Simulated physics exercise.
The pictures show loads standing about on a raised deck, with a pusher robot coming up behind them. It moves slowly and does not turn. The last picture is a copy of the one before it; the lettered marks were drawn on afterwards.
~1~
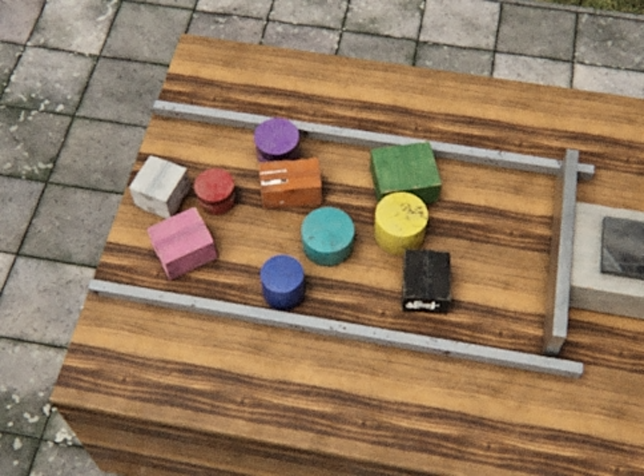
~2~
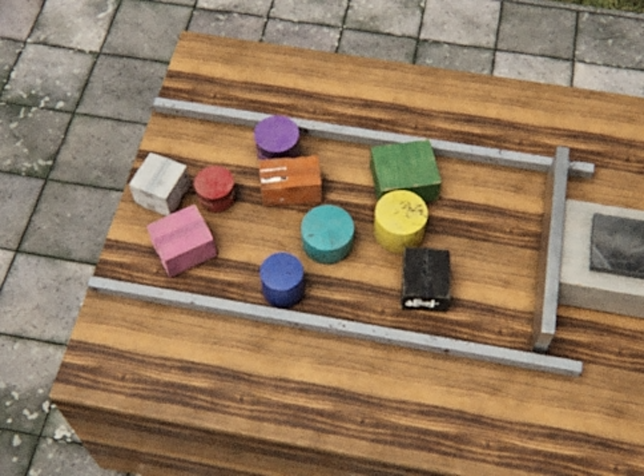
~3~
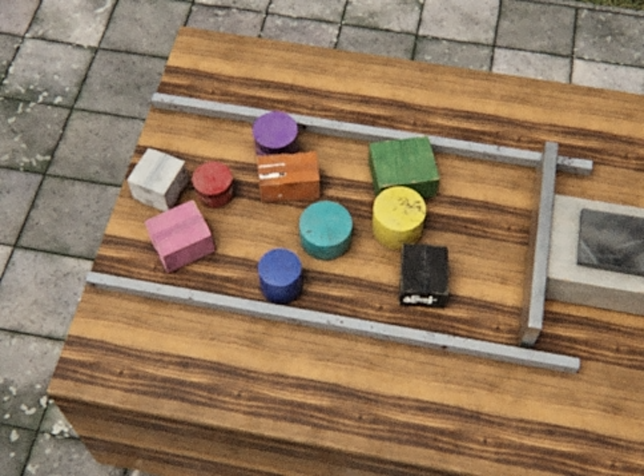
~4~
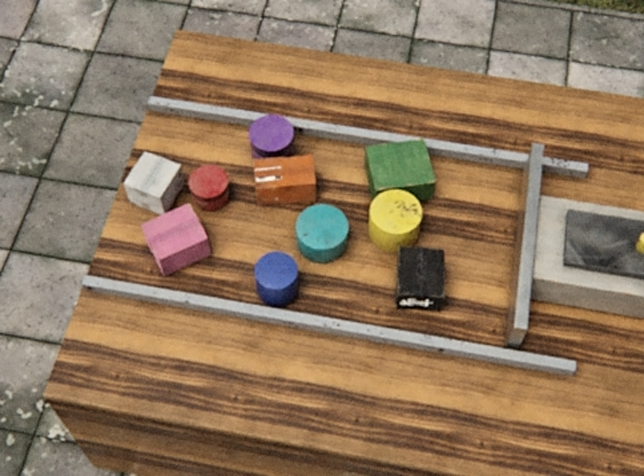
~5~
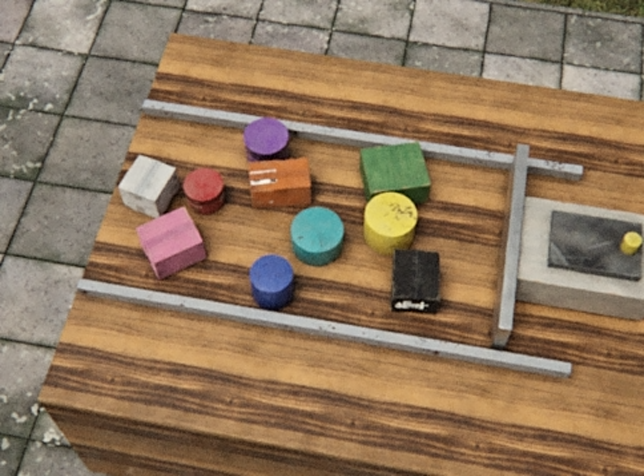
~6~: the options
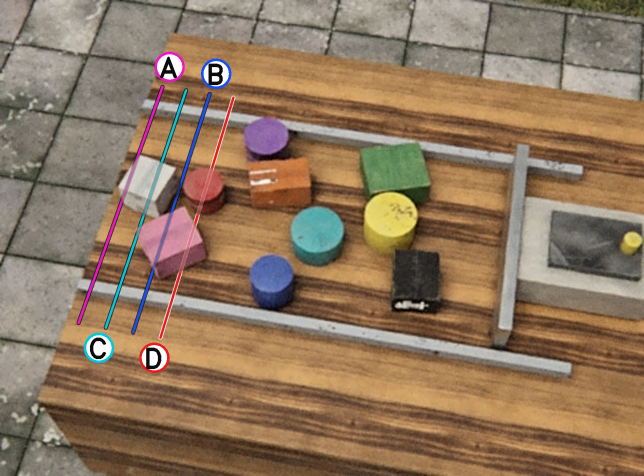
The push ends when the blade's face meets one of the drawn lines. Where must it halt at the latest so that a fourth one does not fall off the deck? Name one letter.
No farther than D.
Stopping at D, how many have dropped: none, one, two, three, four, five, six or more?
By then, two.
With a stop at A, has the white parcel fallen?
By then, yes.
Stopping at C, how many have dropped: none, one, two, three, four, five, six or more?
In all, six or more.
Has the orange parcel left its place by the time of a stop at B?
Yes.
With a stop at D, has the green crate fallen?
No.
On the marked copy, A at (124, 196); B at (174, 204); C at (149, 200); D at (200, 208).
With D. Early on, robot (471, 224); green crate (371, 165); black parcel (360, 271).
Further on, robot (357, 206); white parcel (132, 186); red pail (167, 205).
At the end, robot (269, 192); white parcel over the edge; red pail over the edge; two fallen.
As for the rest, A drops ten; B drops five; C drops six.
